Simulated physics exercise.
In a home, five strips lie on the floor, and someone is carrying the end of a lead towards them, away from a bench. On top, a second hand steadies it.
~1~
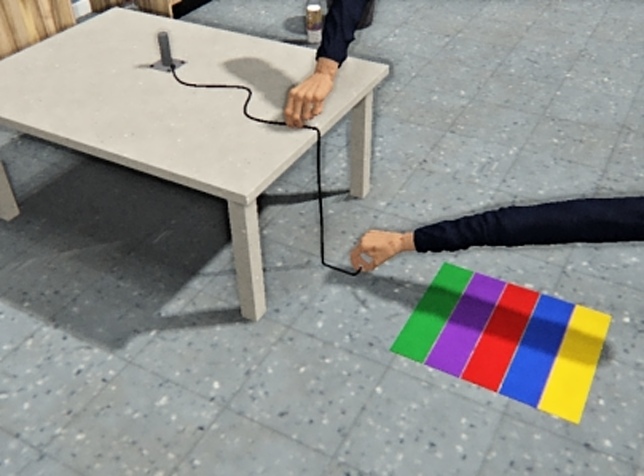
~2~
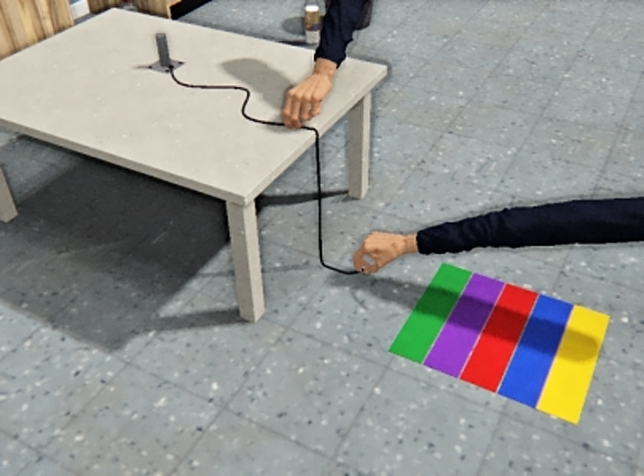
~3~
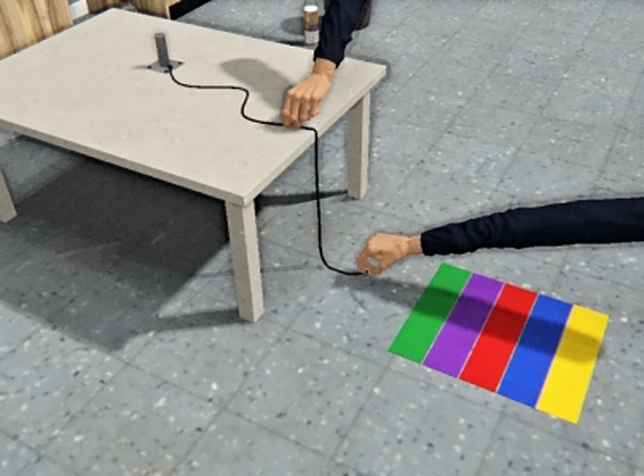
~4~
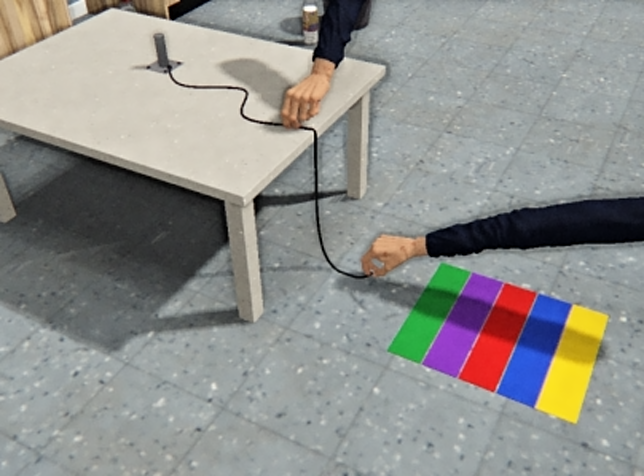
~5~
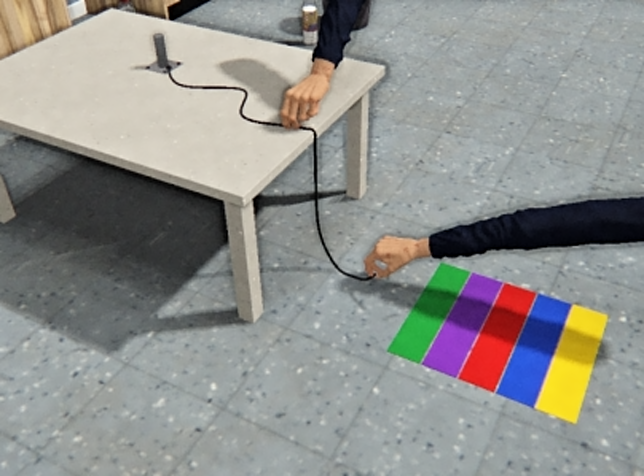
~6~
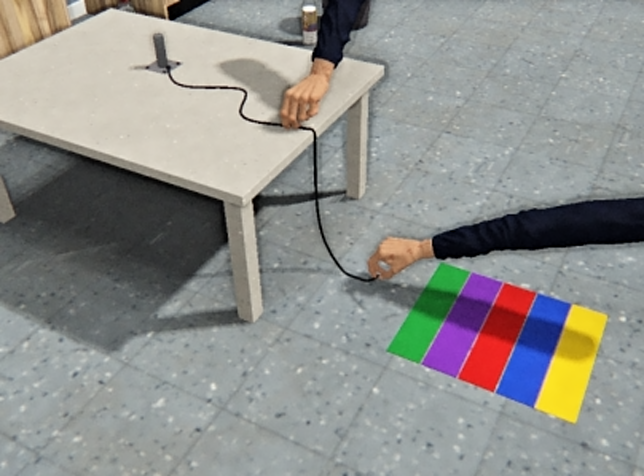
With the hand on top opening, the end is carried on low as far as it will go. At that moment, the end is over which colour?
Over red.
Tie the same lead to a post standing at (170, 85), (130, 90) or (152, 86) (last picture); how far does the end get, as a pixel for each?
One per try, in order: (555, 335), (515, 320), (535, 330).
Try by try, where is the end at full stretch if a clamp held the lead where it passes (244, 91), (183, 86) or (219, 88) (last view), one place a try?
Per try (px, approx.): (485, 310); (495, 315); (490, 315).
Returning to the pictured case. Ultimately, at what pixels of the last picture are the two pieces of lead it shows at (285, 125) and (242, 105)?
I'd put the first at about (325, 137) and the other at about (269, 108).
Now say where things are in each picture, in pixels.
In the first frame, end (361, 268); green (416, 339); purple (451, 352); red (488, 366); blue (526, 380); yellow (565, 395).
In the second frame, end (363, 270); lead through (175, 80) (235, 88) (246, 117) (314, 131) (320, 198) (321, 253).
In the third frame, end (367, 271).
In the fourth frame, end (372, 273); lead through (174, 80) (233, 88) (245, 117) (312, 131) (316, 198) (325, 255).
In the fifth frame, end (375, 274).
In the sixth frame, end (378, 275); lead through (173, 80) (232, 88) (244, 117) (311, 131) (316, 198) (332, 256).
Soon after, end near (446, 298); over green.
Then, end near (482, 310); over purple.
At full stretch, end near (504, 318); over red. The red one.
